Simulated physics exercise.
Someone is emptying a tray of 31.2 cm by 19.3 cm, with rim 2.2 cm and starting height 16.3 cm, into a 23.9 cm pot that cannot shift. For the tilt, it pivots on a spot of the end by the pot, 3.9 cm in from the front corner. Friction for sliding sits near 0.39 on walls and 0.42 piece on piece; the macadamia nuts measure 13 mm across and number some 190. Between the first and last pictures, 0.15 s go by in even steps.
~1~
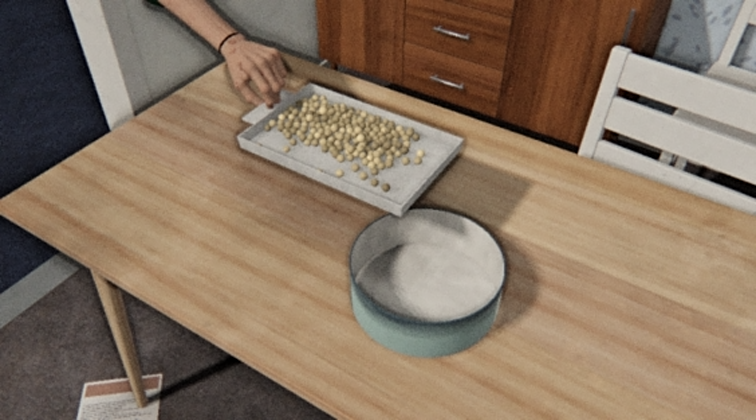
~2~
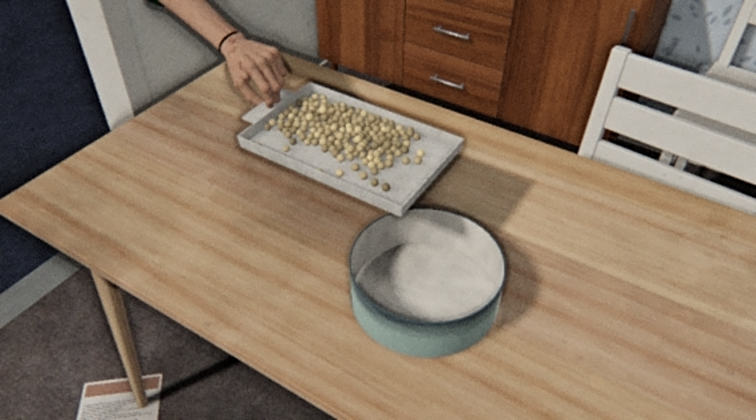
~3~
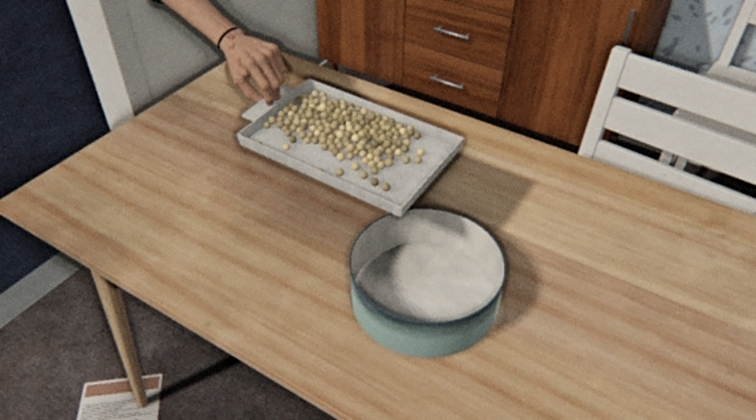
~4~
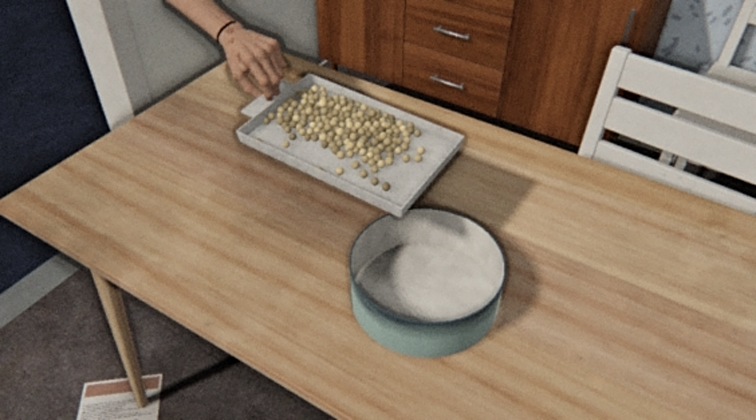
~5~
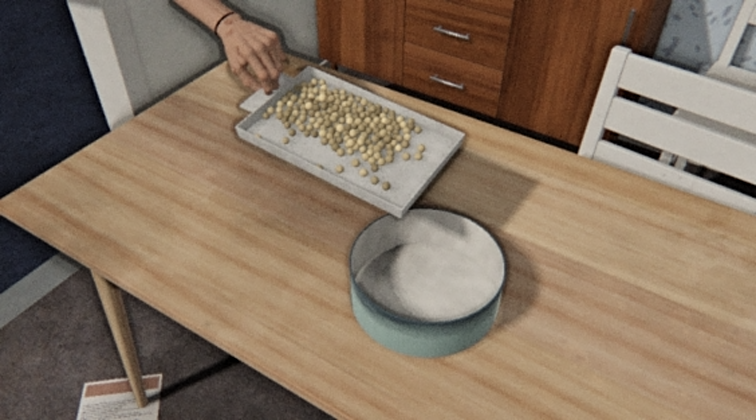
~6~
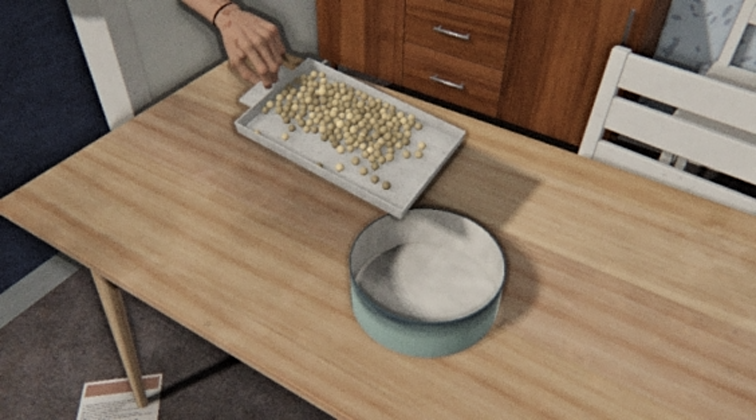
On a light wooden table, a hand at the far end of a shallow white tray of round, pale nuts gradually raises that end, tilting the tray slightly toward a blue-green pot while the nuts stay nearly in place.
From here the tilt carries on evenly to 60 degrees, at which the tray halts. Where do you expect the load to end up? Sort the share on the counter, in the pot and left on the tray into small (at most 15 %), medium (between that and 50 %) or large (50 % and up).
Counter - small, pot - medium, tray - large.
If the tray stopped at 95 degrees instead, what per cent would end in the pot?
95 per cent.
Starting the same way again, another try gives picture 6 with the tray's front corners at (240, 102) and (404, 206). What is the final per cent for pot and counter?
The pot gets 30 and the counter 25.
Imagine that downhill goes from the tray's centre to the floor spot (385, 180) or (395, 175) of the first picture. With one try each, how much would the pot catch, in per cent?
That would be close to 40 per cent and then close to 30 per cent.
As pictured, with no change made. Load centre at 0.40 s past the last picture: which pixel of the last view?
At that moment the load's centre is around (366, 146).
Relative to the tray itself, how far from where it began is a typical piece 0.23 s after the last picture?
I'd say close to 3 centimetres.
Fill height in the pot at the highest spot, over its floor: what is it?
Roughly 2.0 centimetres.
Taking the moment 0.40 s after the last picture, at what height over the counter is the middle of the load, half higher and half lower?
Some 24 cm above the counter.
Then, 0.23 s after the last picture, tilt 35 degrees; the tray holds 100 %, the pot 0 %.
Then, 0.40 s after the last picture, tilt 52 degrees; the tray holds 100 %, the pot 0 %.
Then, 0.68 s after the last picture, tilt 60 degrees; the tray holds 75 %, the pot 20 %.
In the end, counter 0 %, pot 35 %, tray 60 %.
